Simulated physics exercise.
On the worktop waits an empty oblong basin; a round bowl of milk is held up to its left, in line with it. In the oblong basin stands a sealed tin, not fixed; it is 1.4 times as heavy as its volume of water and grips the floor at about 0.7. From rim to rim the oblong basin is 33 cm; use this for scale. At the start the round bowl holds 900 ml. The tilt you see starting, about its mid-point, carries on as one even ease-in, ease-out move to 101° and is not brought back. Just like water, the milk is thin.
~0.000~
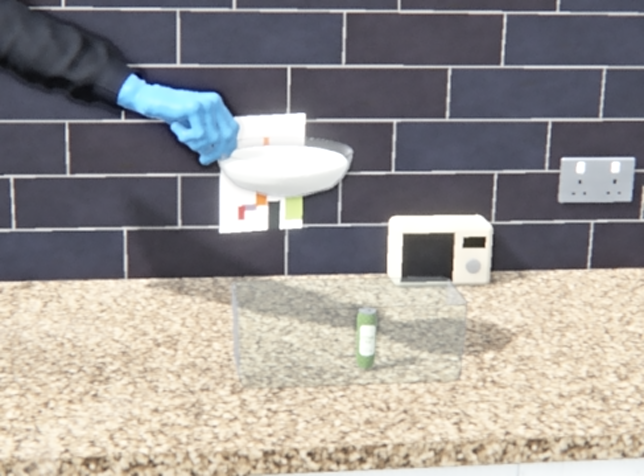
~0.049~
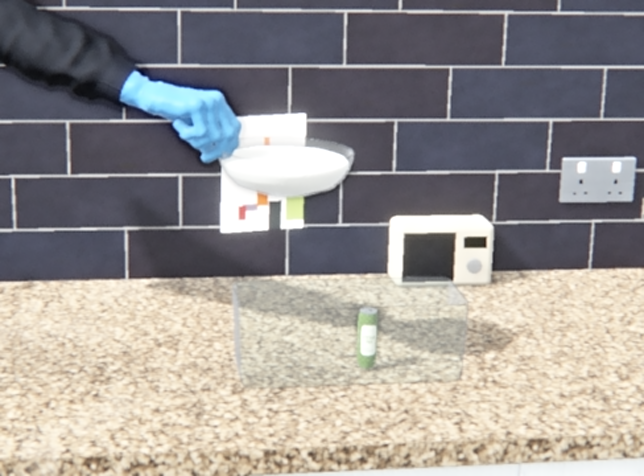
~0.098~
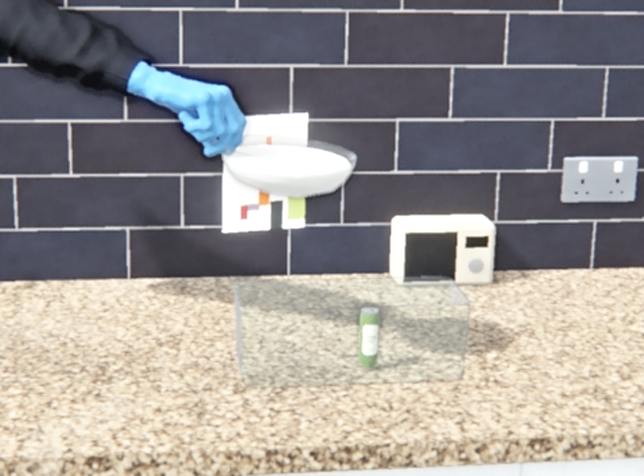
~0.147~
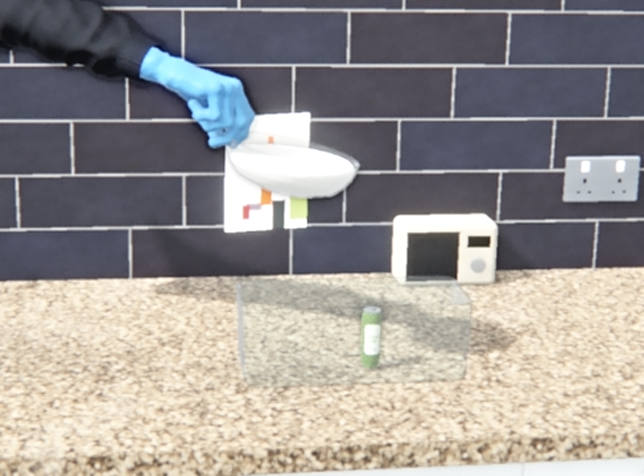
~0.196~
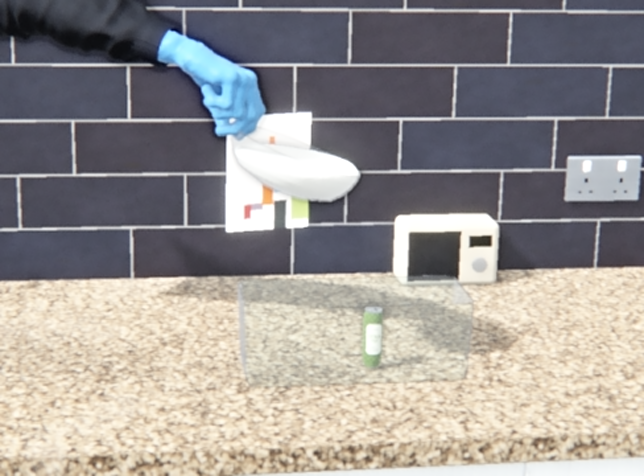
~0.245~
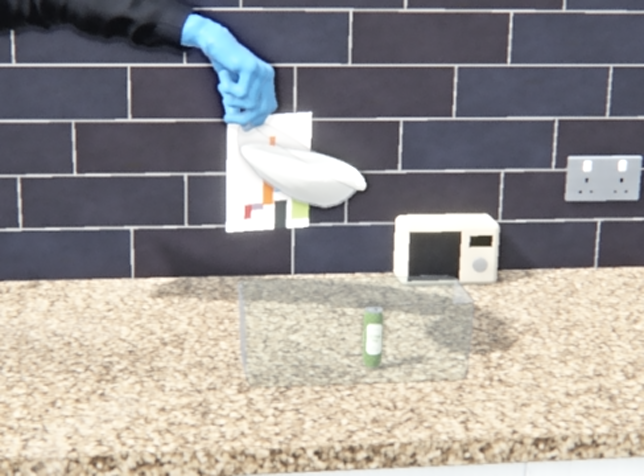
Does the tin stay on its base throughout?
It is not upset.
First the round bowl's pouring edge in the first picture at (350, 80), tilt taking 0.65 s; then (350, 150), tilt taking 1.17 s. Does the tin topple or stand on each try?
Try 1: Tipped over; try 2: Still standing.
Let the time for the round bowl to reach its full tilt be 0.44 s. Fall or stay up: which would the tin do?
In that case the tin stays vertical.
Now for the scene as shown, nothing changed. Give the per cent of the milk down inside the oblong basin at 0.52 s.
40 %, give or take.
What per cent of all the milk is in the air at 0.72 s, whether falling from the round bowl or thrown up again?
Around 18 percent of the liquid.
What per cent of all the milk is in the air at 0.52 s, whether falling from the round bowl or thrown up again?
58 %.
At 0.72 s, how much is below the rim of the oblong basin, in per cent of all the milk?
74 %, more or less.
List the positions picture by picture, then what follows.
In the first picture, it leans 0°; its right rim is at (350, 150); the milk meets the walls at (220, 159) and (346, 158); the oblong basin's rim runs from (235, 297) to (458, 292); the tin's top is at (367, 313).
In the second picture, it leans 1°; its right rim is at (352, 152); the milk meets the walls at (221, 158) and (348, 159).
In the third picture, it leans 6°; its right rim is at (354, 156); the milk meets the walls at (224, 155) and (350, 161).
In the fourth picture, it leans 12°; its right rim is at (357, 164); the milk meets the walls at (229, 151) and (353, 164).
In the fifth picture, it leans 21°; its right rim is at (358, 174); the milk meets the walls at (234, 149) and (353, 168); 1 per cent is over the edge.
In the sixth picture, it leans 31°; its right rim is at (355, 186); the milk meets the walls at (241, 149) and (338, 169); 8 per cent is over the edge.
After 0.52 s the tilt is 91° and 3 per cent is still to pour; the tin stands where it began.
After 0.72 s the tilt is 101° and 0 per cent is still to pour; the tin stands where it began.
After 0.92 s the tilt is 101° and 0 per cent is still to pour; the tin stands where it began.
After 1.15 s the tilt is 101° and 0 per cent is still to pour; the tin stands where it began.
In the end the tin stands where it began.
